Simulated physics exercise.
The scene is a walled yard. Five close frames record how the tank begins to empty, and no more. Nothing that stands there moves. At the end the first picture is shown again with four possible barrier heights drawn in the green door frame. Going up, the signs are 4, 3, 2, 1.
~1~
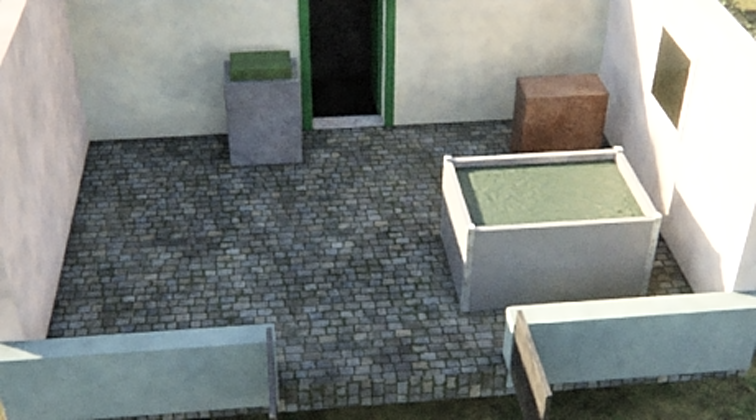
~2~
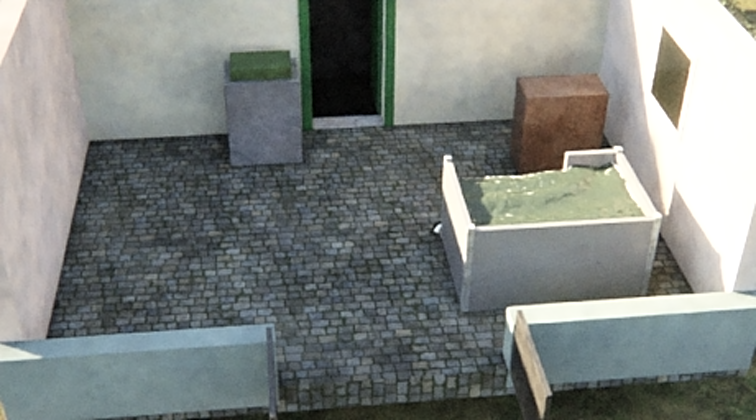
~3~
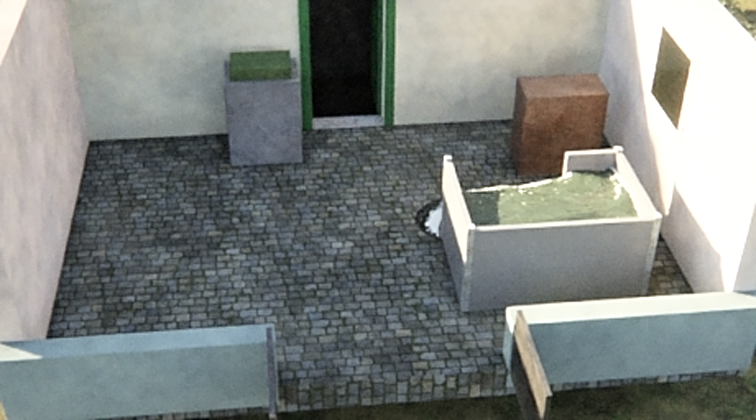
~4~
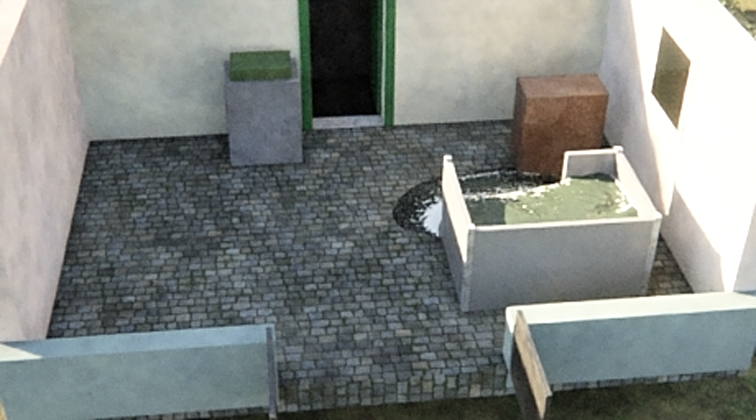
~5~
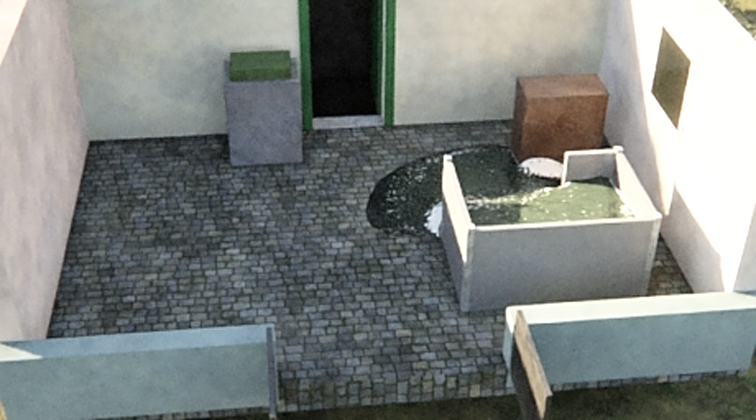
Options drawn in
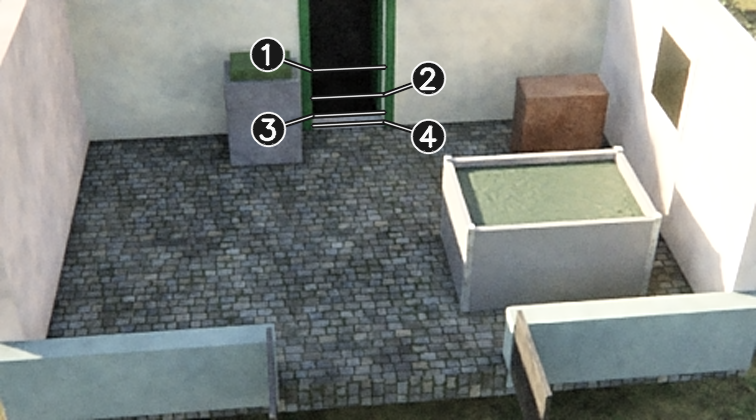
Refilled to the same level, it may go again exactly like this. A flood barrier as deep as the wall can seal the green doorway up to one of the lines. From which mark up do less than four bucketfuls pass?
Choose 2.
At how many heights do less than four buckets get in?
Two of them.
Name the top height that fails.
Here it is height 3.
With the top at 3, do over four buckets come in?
Yes.
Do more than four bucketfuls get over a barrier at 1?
No.
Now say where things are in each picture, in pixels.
Water in the tank at rest, its middle at (548, 194); foot of the green doorway at (348, 127); open gate at (392, 311).
Water covers 2 % of the ground, its front hidden from here.
Water covers 4 % of the ground, its front hidden from here.
Water covers 8 % of the ground, its front hidden from here.
Water covers 14 % of the ground and shows as far out as (497, 148).
On the marked copy, 1 at (348, 68); 2 at (348, 96); 3 at (348, 114); 4 at (348, 123); from the bottom up 4, 3, 2, 1.
Choosing 1, nothing gets over.
Choosing 2, a splash gets over, under a bucket.
Choosing 3, about 8 bucketfuls get in.
Choosing 4, dozens of bucketfuls pour in.
